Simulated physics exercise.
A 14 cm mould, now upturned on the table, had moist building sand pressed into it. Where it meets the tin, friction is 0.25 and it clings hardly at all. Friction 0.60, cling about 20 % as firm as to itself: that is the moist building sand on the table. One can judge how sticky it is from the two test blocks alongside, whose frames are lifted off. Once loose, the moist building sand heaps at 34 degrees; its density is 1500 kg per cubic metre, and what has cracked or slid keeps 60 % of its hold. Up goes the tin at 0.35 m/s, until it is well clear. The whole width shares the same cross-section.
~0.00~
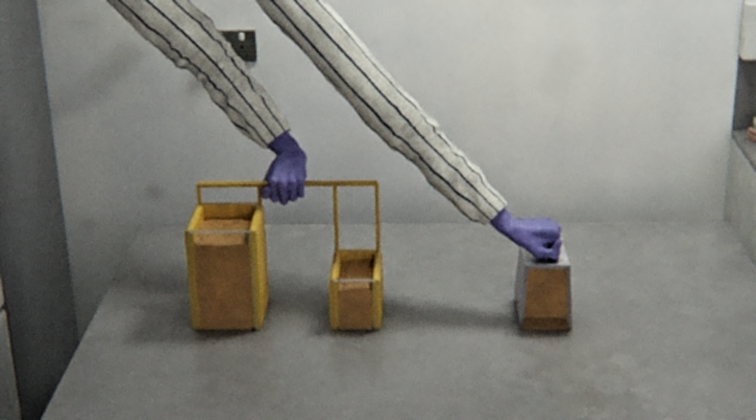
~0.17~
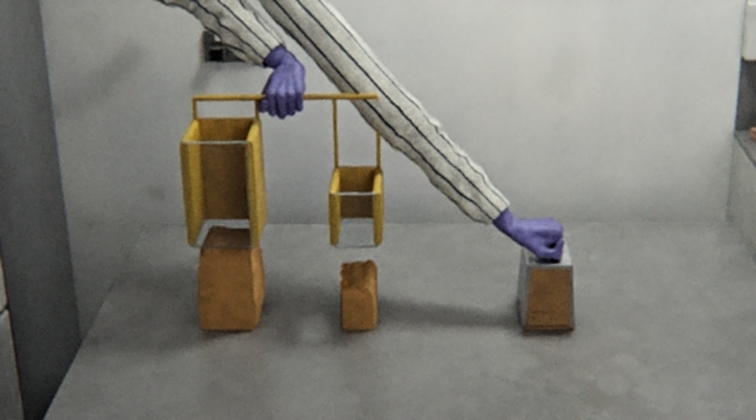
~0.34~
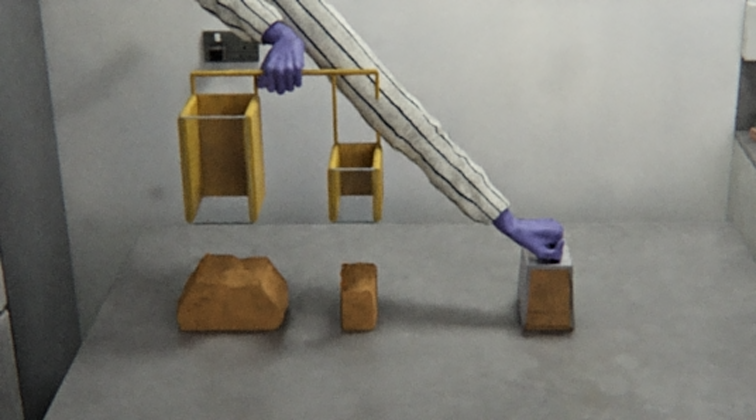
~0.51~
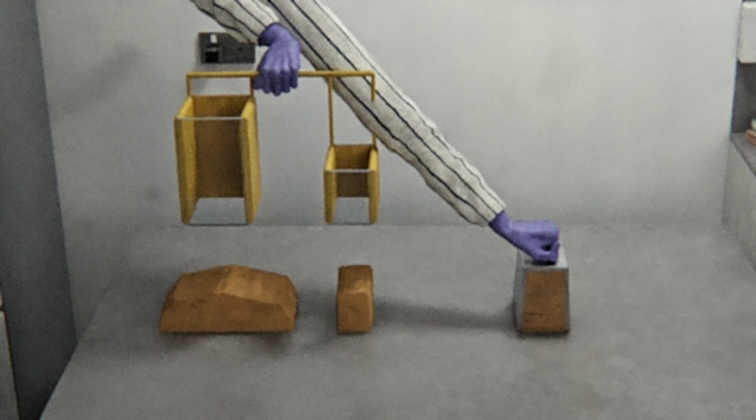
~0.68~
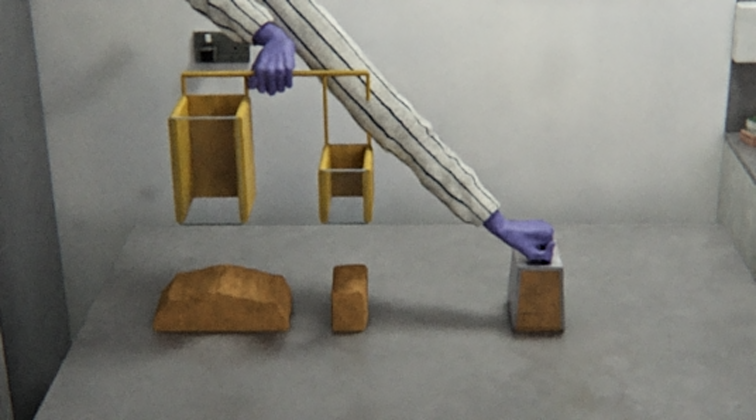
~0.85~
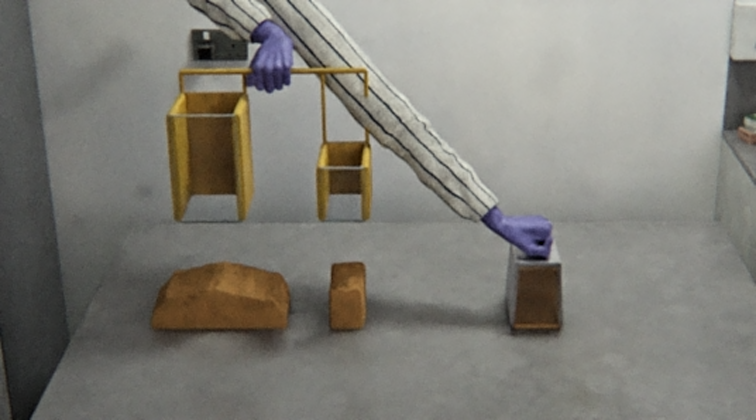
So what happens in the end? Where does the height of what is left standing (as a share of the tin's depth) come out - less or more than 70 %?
Result: Less.
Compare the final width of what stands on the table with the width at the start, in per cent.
190 %.
After 1.09 s, the tin is up by 8.4 cm.
After 1.37 s, the tin is up by 18 cm; what stands on the table is 54 % of the tin's depth.
After 1.65 s, the tin is up by 26 cm; what stands on the table is 53 % of the tin's depth.
After 1.93 s, the tin is up by 26 cm; what stands on the table is 53 % of the tin's depth.
After 2.03 s, at the end, the tin is up by 26 cm; what stands on the table is 53 % of the tin's depth.
